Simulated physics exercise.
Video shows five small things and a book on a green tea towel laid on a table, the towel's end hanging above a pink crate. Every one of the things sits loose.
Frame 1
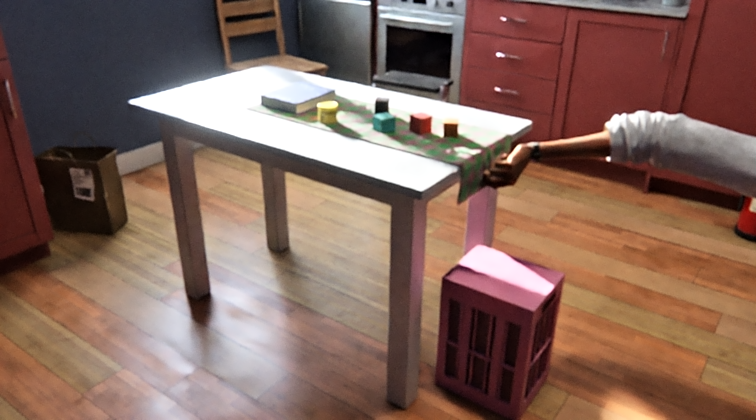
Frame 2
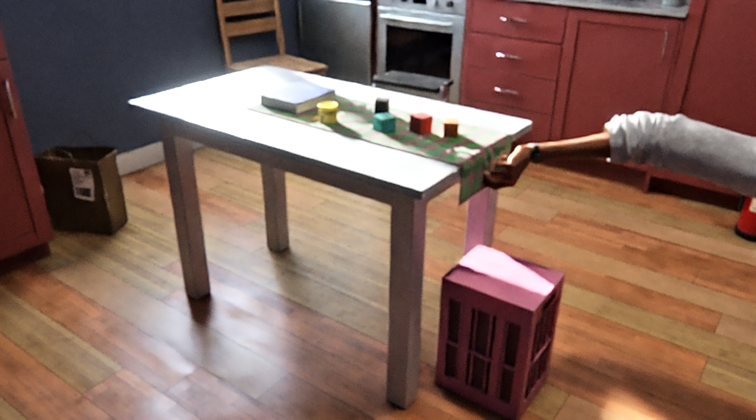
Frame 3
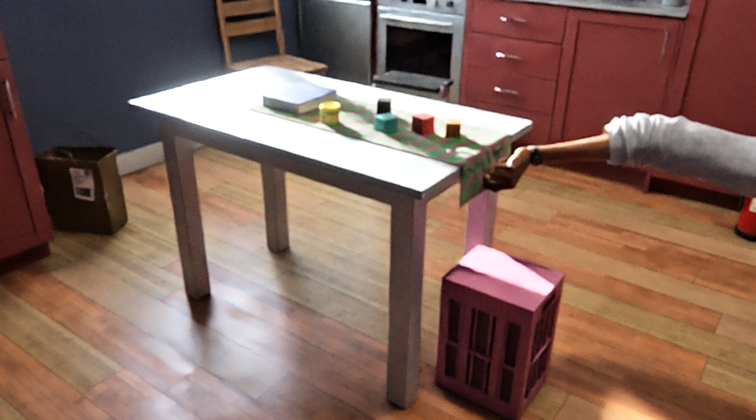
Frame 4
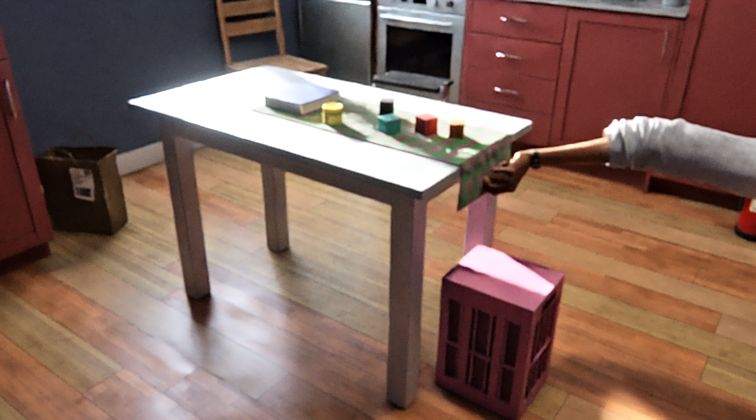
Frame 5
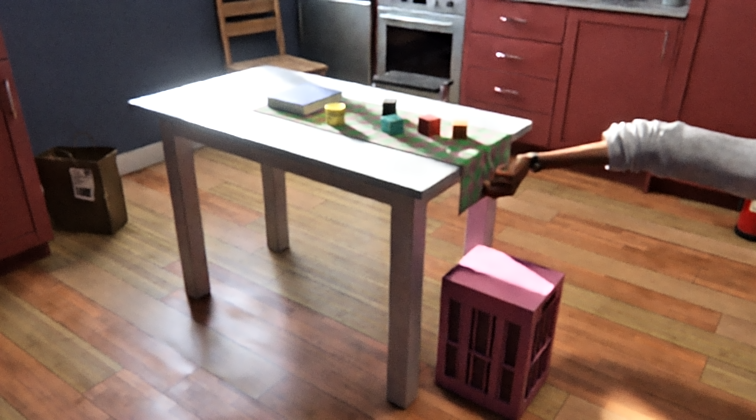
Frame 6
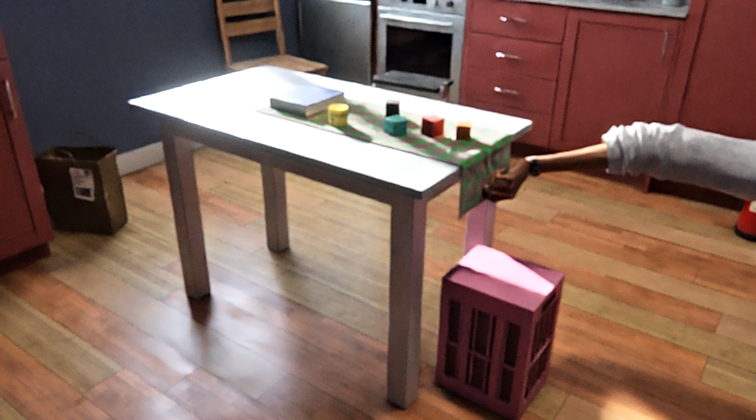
In a kitchen, a hand slowly pulls a green cloth carrying small objects slightly right.
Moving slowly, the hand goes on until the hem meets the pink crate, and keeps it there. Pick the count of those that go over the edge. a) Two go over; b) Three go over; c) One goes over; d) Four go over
Two go over (a).
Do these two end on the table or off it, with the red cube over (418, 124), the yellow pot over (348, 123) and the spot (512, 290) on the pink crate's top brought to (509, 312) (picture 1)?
Outcome for the red cube: It is lost. Outcome for the yellow pot: It stays.
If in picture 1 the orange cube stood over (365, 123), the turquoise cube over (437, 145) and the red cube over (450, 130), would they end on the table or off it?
So the orange cube stays aboard, the turquoise cube leaves the top, and the red cube leaves the top.
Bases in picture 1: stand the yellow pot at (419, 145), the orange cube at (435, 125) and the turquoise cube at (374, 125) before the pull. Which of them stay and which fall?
Yellow pot: Lost. Orange cube: Lost. Turquoise cube: Safe.
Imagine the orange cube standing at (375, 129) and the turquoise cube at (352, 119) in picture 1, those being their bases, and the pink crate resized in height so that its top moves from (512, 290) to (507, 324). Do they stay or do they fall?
Observed: Orange cube departs; turquoise cube remains seated.
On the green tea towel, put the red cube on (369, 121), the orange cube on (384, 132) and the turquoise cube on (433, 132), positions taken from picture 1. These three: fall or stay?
Well, the red cube is safe, the orange cube is safe, and the turquoise cube is dislodged.
Soon after, hem near (482, 230); orange cube gone.
Then, hem on the crate; orange cube and red cube gone.
At rest, hem on the crate; orange cube and red cube gone. Over the edge go two.
